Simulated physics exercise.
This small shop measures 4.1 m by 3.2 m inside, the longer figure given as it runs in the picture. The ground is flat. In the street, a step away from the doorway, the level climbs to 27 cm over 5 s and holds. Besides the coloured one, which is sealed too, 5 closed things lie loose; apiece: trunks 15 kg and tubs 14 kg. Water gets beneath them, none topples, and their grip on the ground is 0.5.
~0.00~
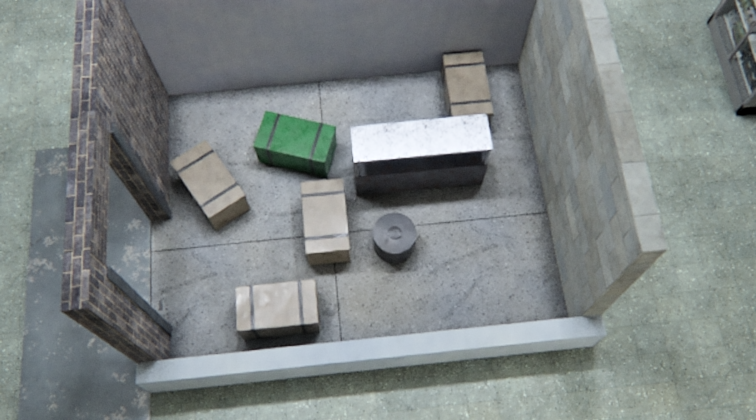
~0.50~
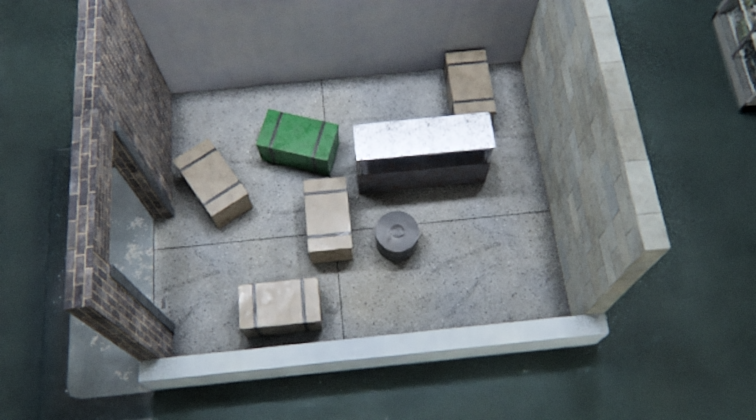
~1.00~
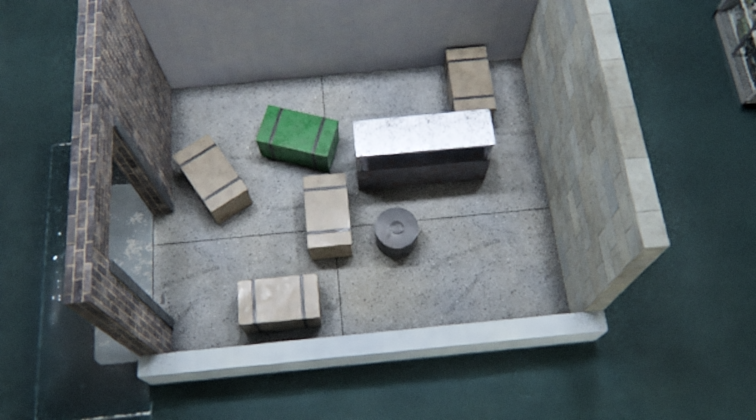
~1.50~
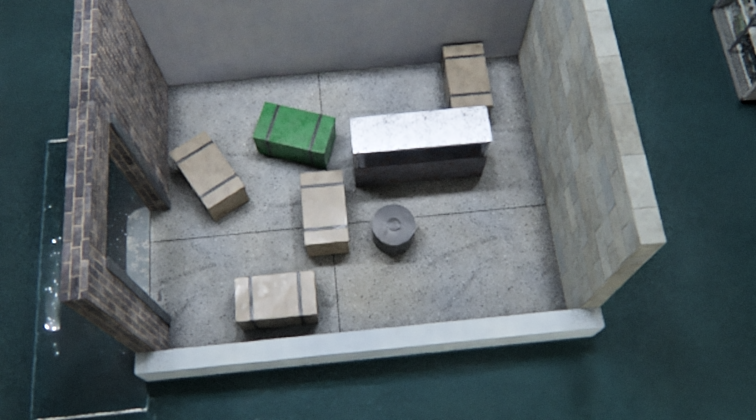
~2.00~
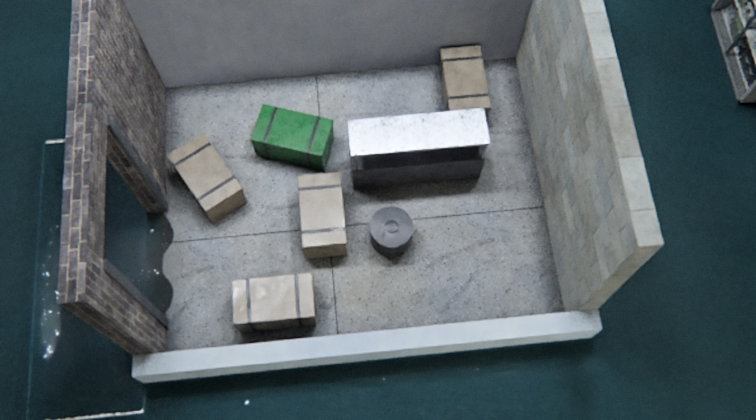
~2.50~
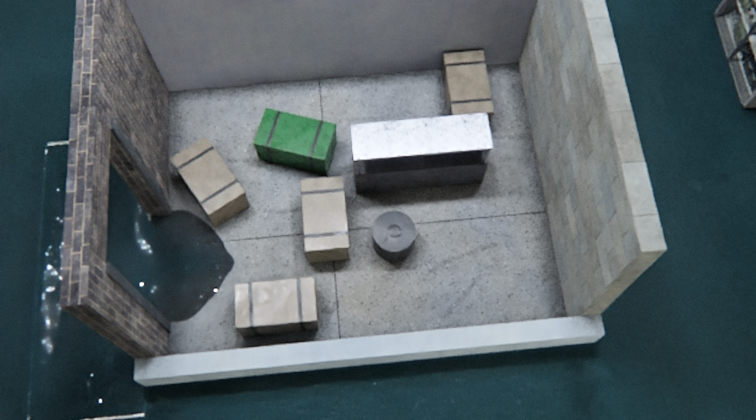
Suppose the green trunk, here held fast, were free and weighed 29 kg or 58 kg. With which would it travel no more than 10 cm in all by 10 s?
I expect that only the higher weight holds it.
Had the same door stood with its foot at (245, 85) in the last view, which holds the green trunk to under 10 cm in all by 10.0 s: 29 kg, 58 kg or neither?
In that case neither load is enough.
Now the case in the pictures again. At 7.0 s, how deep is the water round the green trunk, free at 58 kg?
Roughly 7 cm.
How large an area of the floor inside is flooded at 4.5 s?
Roughly 5.5 m2.
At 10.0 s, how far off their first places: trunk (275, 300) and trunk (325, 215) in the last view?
In that order: 250 cm, 140 cm.
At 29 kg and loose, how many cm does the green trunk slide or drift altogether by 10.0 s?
Some 40 cm in all.
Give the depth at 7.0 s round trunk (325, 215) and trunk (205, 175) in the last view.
Roughly 11 and 4 cm.
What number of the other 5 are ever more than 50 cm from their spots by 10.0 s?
I count 4.
After 3.5 s the green trunk would be 0 cm from its start with 29 kg and 0 cm from its start with 58 kg; 0 cm of water round it then.
After 4.5 s the green trunk would be 0 cm from its start with 29 kg and 0 cm from its start with 58 kg; 2 cm of water round it then.
After 7.0 s the green trunk would be 32 cm from its start with 29 kg and 0 cm from its start with 58 kg; 7 cm of water round it then.
After 10.0 s the green trunk would be 35 cm from its start with 29 kg and 0 cm from its start with 58 kg; 11 cm of water round it then.
